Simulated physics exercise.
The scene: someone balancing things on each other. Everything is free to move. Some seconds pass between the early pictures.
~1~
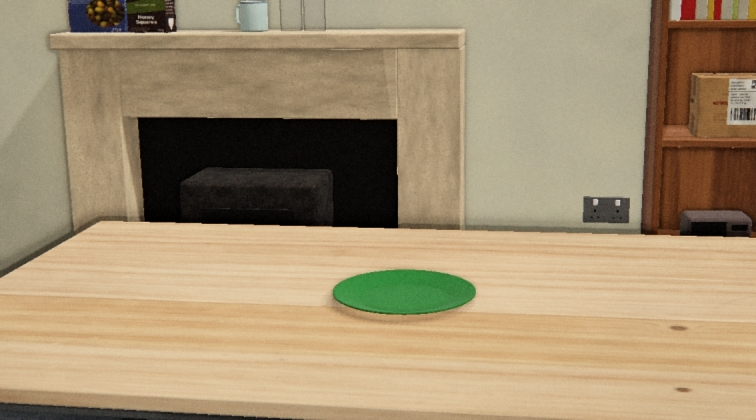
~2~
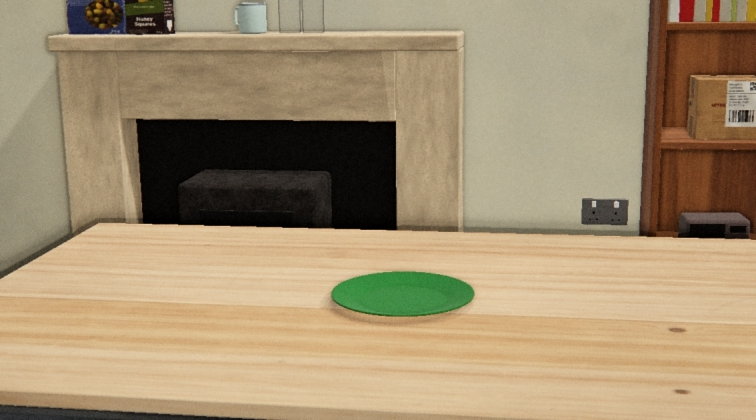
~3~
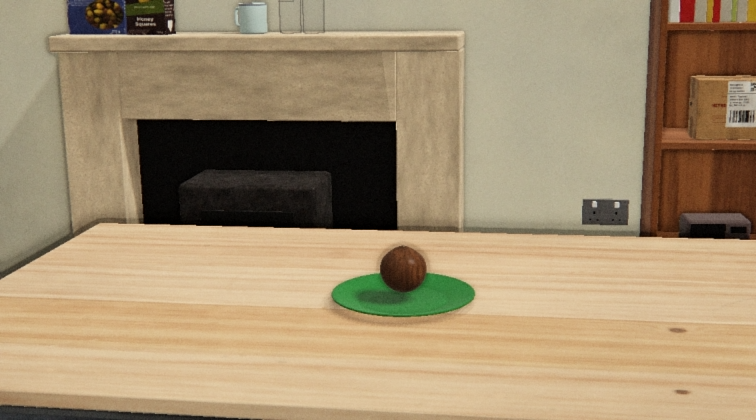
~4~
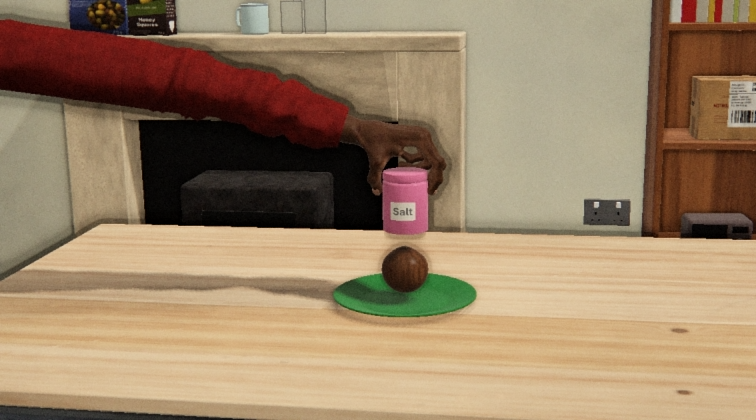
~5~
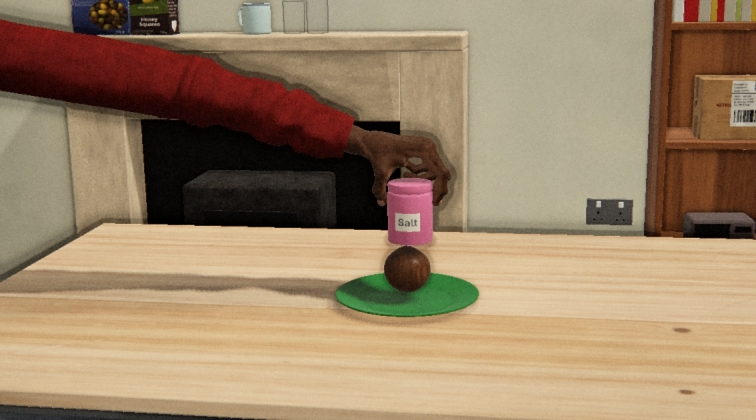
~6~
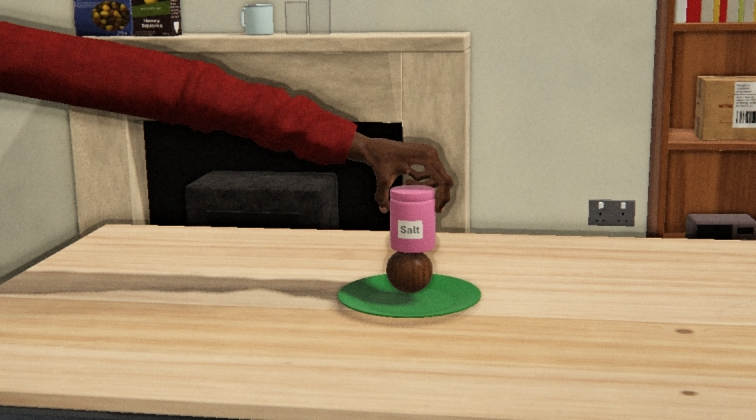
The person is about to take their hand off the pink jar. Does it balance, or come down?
It gives way.
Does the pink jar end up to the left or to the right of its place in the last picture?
To the right.
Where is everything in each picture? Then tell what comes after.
In the first frame, the last thing is not in view yet.
In the second frame, the last thing is not in view yet.
In the third frame, the last thing is not in view yet; brown onion (403, 269).
In the fourth frame, still above its spot; pink jar (405, 201); brown onion (405, 269).
In the fifth frame, still above its spot; pink jar (410, 211); brown onion (407, 269).
In the sixth frame, in place under the hand; pink jar (413, 219); brown onion (409, 270).
Then, 0.50 s after the last picture, pink jar now fallen.
Then, 0.60 s after the last picture, things are still on the move.
At rest, fallen, pink jar; the other 2 in place. Seen from the same camera at the end, pink jar near (544, 280). The pile loses its balance.
